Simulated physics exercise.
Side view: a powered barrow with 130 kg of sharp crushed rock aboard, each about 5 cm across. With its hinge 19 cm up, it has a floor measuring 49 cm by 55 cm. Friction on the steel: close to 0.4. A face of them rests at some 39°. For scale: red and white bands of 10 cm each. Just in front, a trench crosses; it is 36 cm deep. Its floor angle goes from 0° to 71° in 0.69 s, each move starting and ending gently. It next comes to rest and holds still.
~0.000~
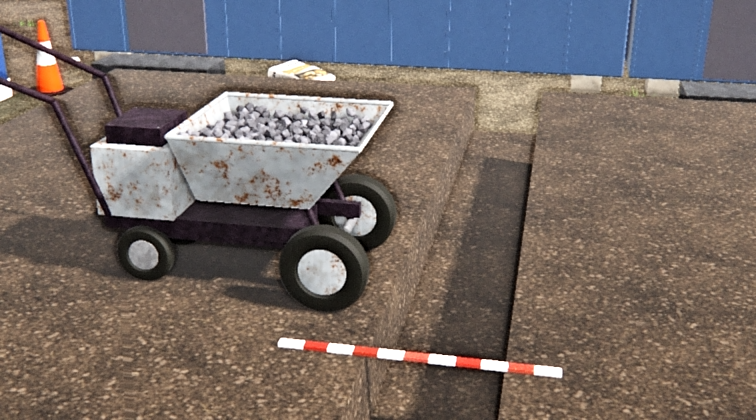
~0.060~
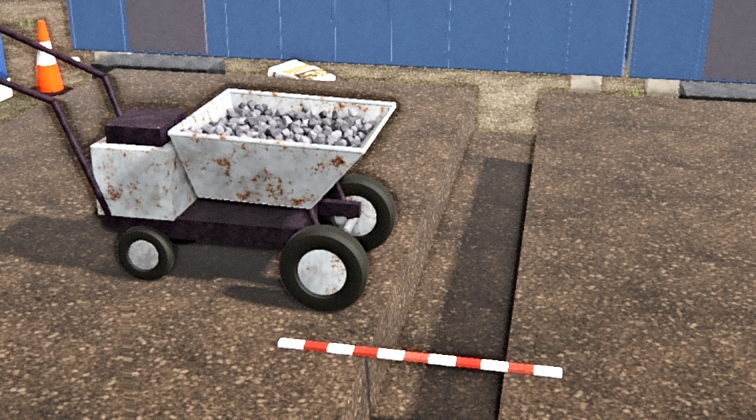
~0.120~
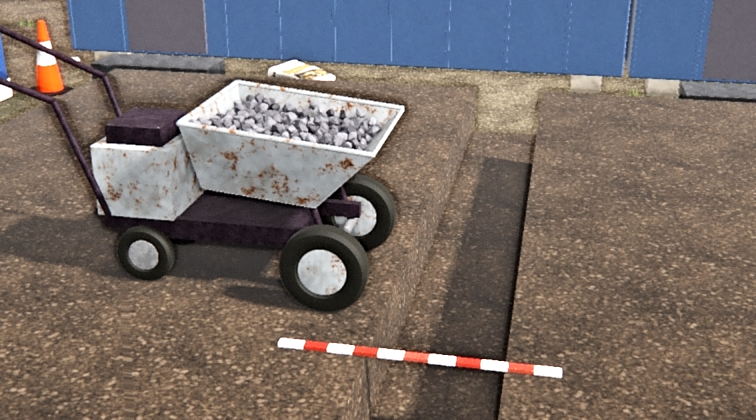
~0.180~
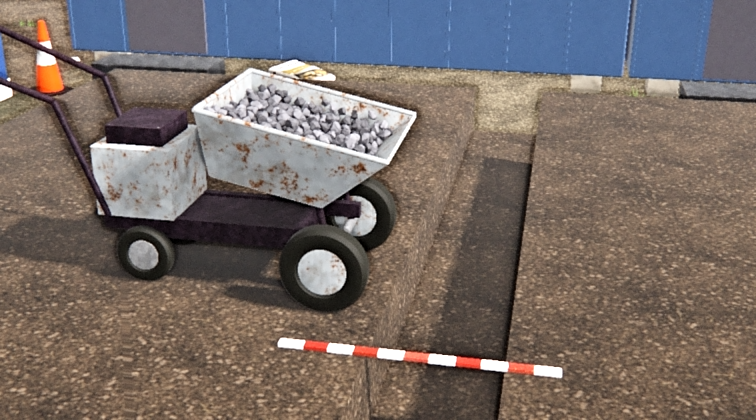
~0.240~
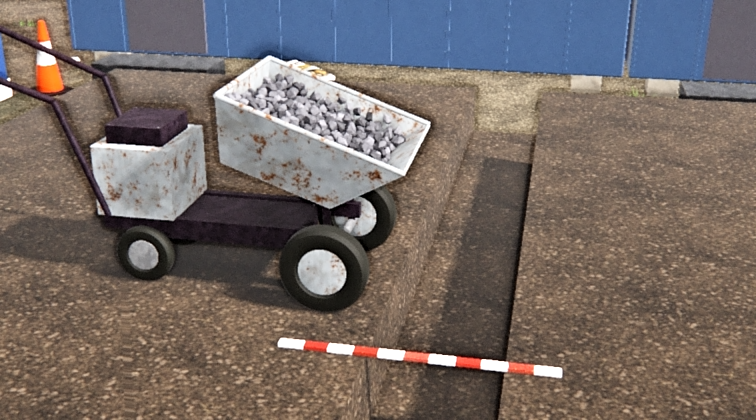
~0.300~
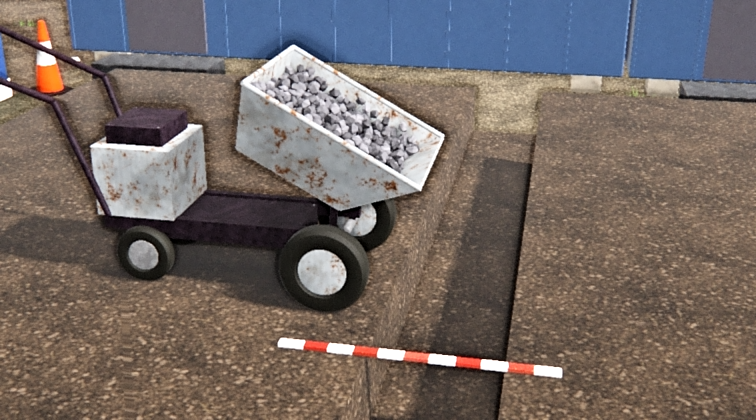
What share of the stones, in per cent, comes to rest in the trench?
About 61 per cent of the stones finish in the trench.
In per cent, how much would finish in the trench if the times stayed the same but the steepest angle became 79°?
It would be near 60 per cent.
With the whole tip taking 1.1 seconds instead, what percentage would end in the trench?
Around 70 per cent would end in the trench.
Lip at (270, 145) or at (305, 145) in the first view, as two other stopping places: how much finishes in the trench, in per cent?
Some 100 and some 95 per cent, in that order.
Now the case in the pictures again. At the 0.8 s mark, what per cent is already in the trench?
Around 15 per cent of it.
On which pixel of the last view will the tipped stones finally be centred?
The stones end up centred near (500, 335).
After 0.5 s the floor is at 60°; 100 % in the tray; the foremost stones are at (450, 223).
After 0.8 s the floor is at 71°; 74 % in the tray, 17 % in the trench, 9 % past the trench; the foremost stones are at (546, 311).
After 1.1 s the floor is at 71°; 26 % in the tray, 35 % in the trench, 39 % past the trench; the foremost stones are at (708, 307).
After 3.1 s the floor is at 71°; 1 % in the tray, 61 % in the trench, 39 % past the trench; the foremost stones are past the picture's edge.
